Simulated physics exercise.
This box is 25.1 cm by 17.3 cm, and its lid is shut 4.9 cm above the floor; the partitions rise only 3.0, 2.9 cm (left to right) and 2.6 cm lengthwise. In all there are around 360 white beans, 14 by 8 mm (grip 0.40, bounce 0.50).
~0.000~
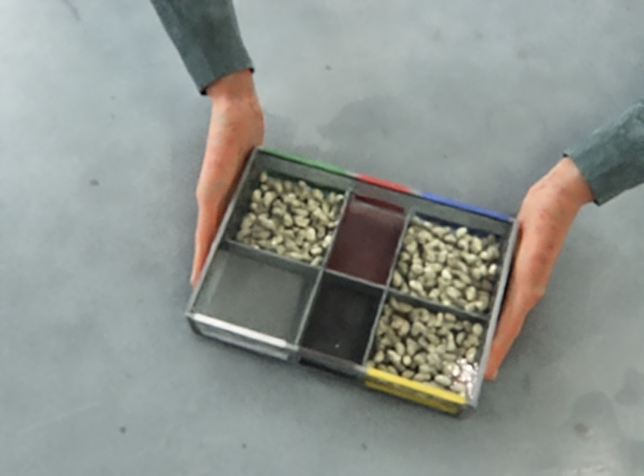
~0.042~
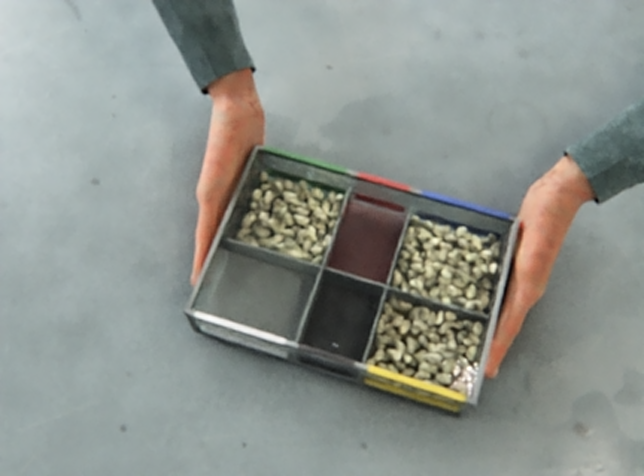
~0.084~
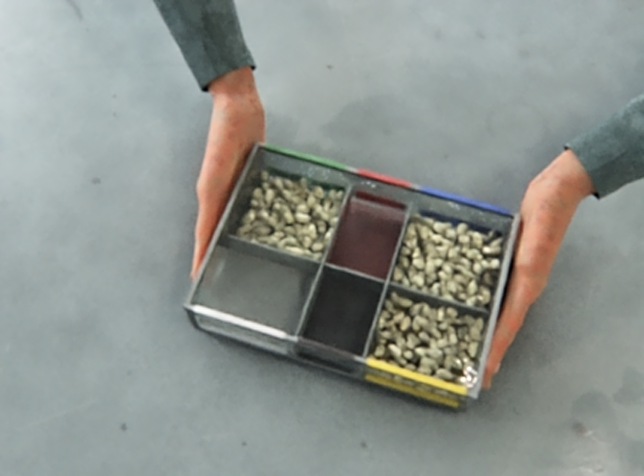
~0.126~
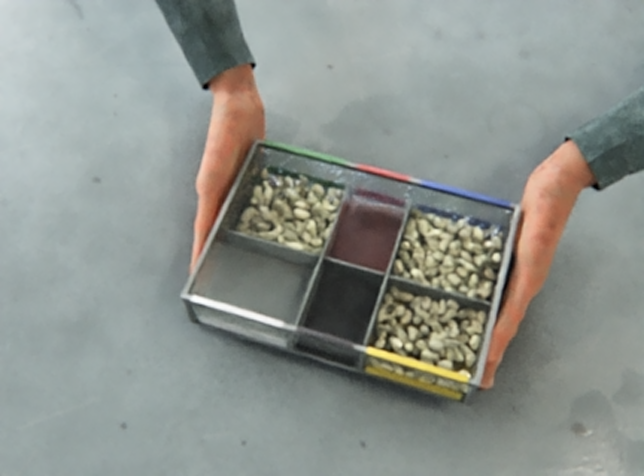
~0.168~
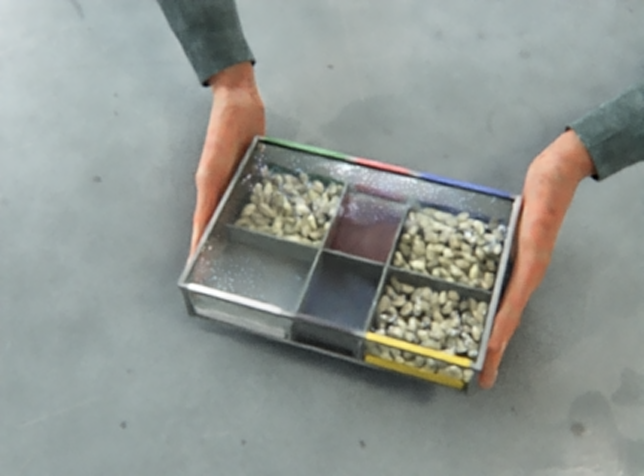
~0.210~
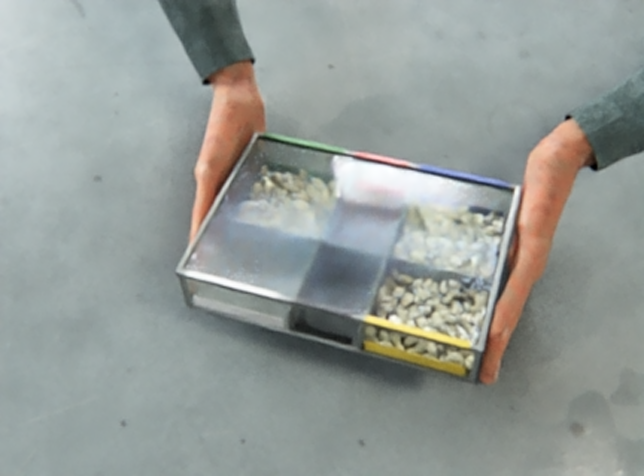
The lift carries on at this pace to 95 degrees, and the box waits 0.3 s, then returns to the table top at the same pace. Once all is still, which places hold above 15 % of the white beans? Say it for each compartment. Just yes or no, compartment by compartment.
Red gets a yes, blue gets a yes, green gets a yes, yellow gets a no, white gets a no, black gets a no.
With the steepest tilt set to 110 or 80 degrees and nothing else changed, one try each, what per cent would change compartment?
I'd put them near 35 and 20 percent in that order.
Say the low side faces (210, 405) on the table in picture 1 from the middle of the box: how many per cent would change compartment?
Estimate: Some 70 per cent.
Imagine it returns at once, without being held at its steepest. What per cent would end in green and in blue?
You'd end up with green at 40 per cent and blue at 40 per cent.
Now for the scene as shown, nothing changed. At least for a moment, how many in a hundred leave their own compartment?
30 %, roughly.
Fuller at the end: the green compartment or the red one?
More ends up in the green one.
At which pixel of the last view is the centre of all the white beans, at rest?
Look around (374, 226) in the last picture.
After 1.18 s, tilt 95 degrees; red 20 %, blue 40 %, green 35 %, yellow 5 %.
After 1.82 s, tilt 50 degrees; red 25 %, blue 35 %, green 35 %.
After 2.50 s, tilt 0 degrees; red 25 %, blue 35 %, green 35 %.
By 3.0 s all is still; red 25 %, blue 35 %, green 35 %, yellow 0 %, white 0 %, black 0 %.
